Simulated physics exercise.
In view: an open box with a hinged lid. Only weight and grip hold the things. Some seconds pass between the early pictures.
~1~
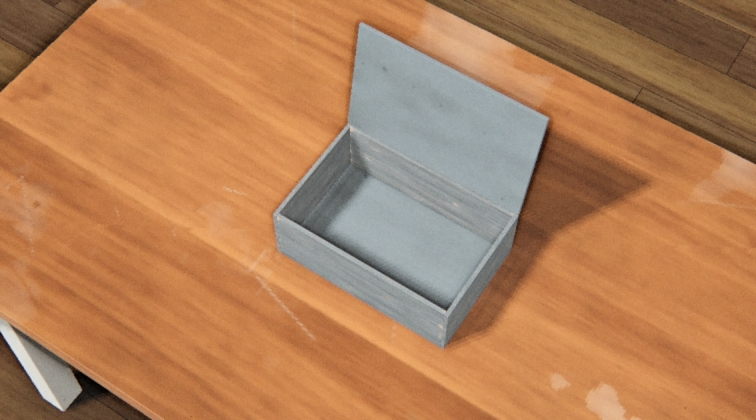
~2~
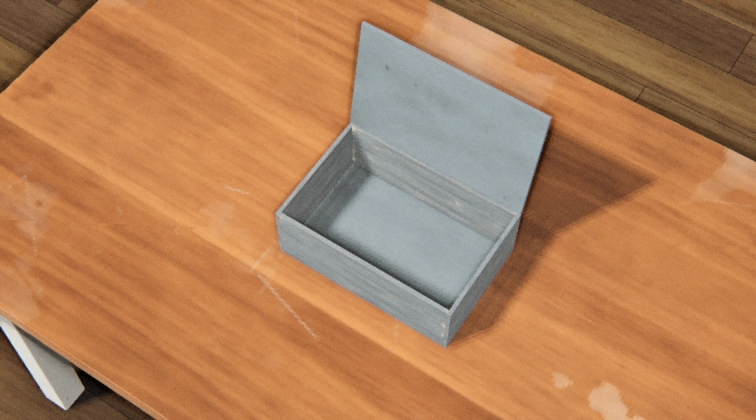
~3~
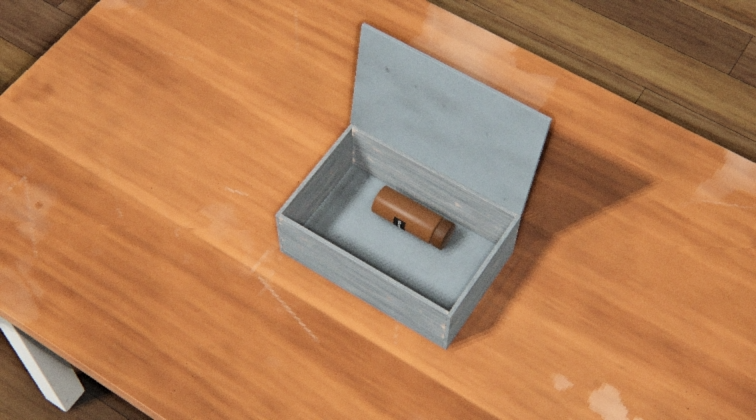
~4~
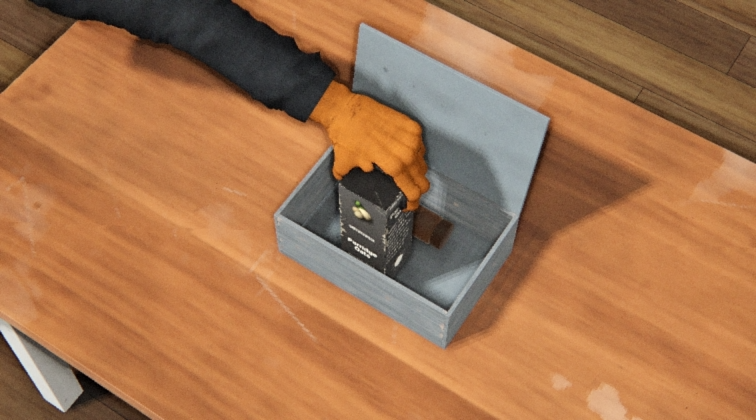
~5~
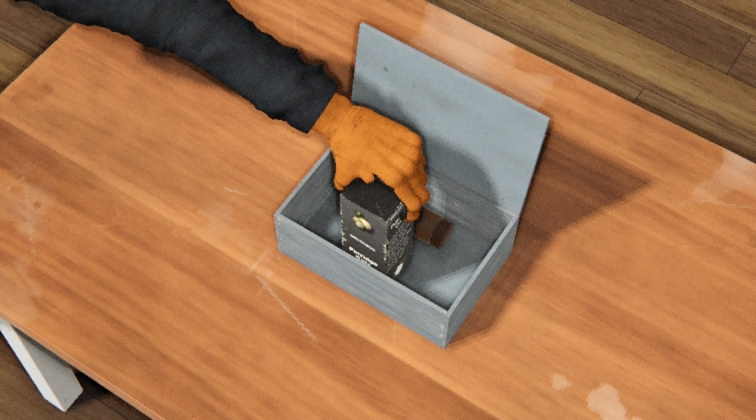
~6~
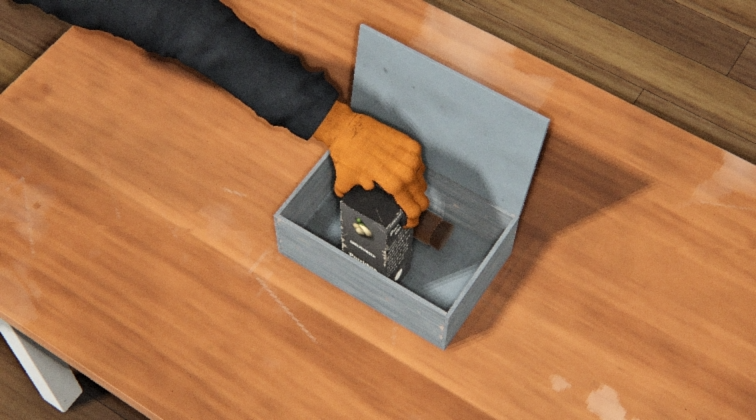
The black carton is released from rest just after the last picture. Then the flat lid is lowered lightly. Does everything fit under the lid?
Outcome: The lid stays ajar.
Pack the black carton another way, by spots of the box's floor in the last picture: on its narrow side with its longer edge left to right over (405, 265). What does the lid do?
Then it closes.
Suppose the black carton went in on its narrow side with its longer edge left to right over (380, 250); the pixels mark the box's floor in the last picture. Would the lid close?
Then it shuts flat.
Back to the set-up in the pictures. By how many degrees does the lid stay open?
Some 45° above the rim.
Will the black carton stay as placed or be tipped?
The black carton stays as placed.
Then, 1.10 s after the last picture, lid starting down.
Then, 1.50 s after the last picture, lid 65° above the rim.
Then, 1.70 s after the last picture, lid 48° above the rim.
Then, 3.80 s after the last picture, lid 47° above the rim.
At rest, lid 47° above the rim; both in place. Seen from the same camera at the end, black carton near (377, 237).
